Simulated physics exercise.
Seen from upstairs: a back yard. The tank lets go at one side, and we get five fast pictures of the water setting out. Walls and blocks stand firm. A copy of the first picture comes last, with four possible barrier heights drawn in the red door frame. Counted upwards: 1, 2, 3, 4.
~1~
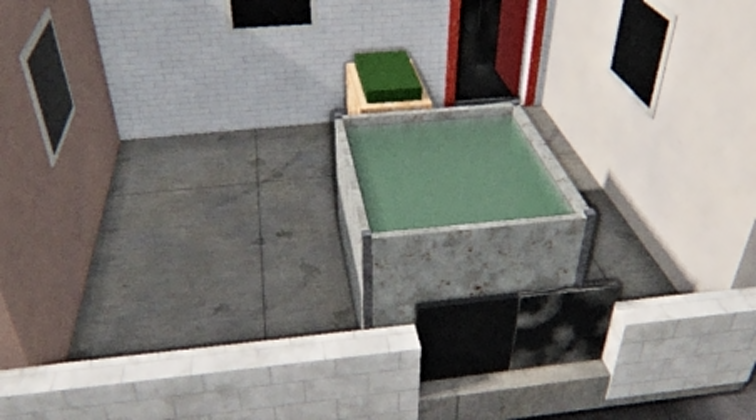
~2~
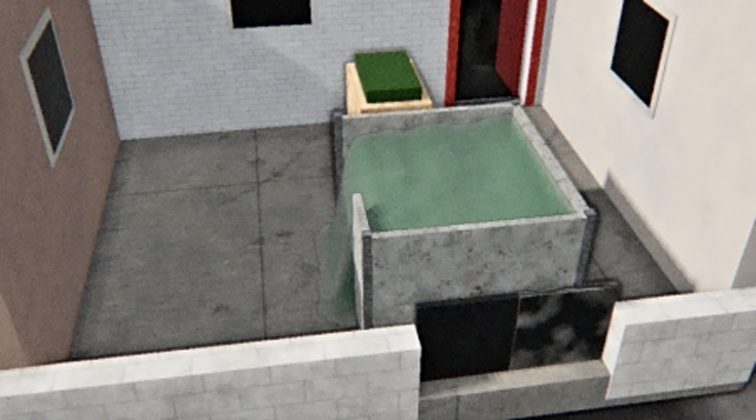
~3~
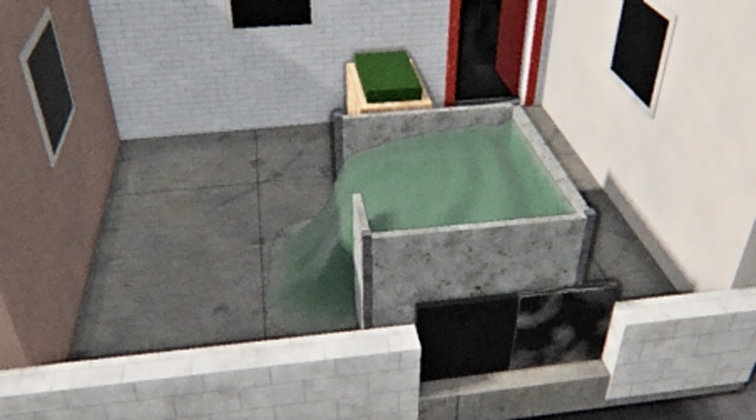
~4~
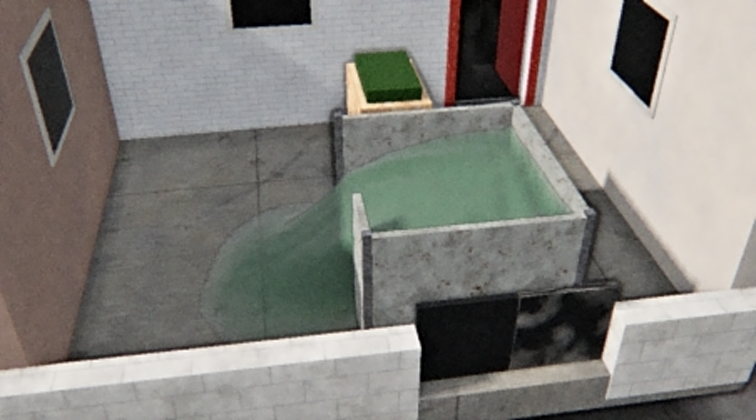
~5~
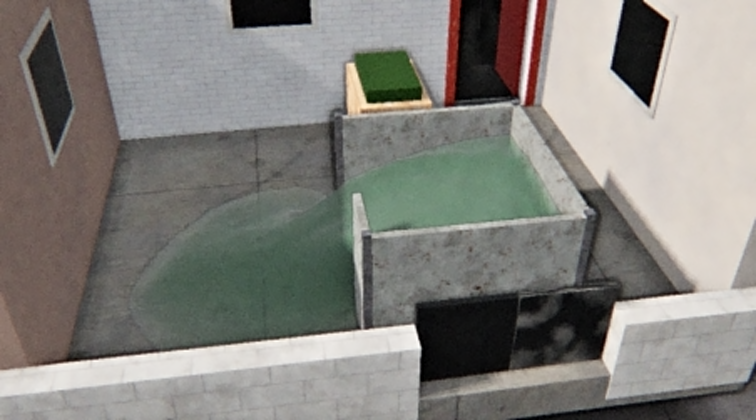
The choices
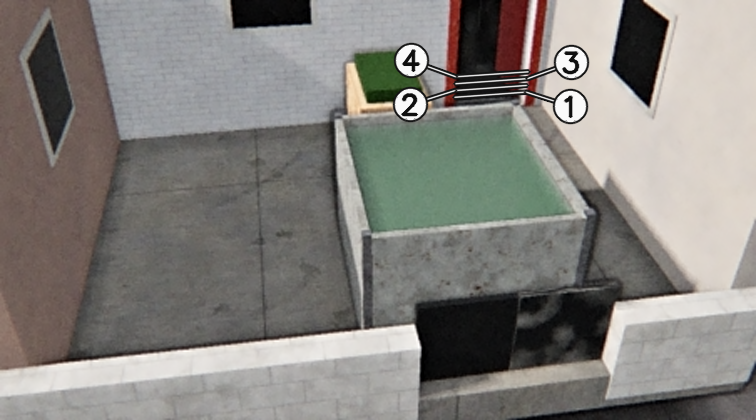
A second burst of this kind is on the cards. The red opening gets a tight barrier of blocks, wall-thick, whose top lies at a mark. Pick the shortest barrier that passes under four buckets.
The limit is 1.
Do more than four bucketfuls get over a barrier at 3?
No.
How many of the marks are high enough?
All of the four.
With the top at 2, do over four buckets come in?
No, that is safe.
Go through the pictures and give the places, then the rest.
The first picture shows water in the tank at rest, its middle at (451, 170); foot of the red doorway at (489, 109); shut gate at (515, 308).
In the second picture, water covers 2 % of the ground, its front hidden from here.
In the third picture, 6 % of the ground under water, visible out to (288, 235).
In the fourth picture, 12 % of the ground under water, visible out to (209, 308).
In the fifth picture, 22 % of the ground under water, visible out to (138, 306).
In white, 1 at (490, 94); 2 at (491, 87); 3 at (491, 81); 4 at (492, 74); from the bottom up 1, 2, 3, 4.
Choosing 1, a bucket or two gets in.
Choosing 2, a splash gets over, under a bucket.
Choosing 3, nothing gets over.
Choosing 4, nothing gets over.
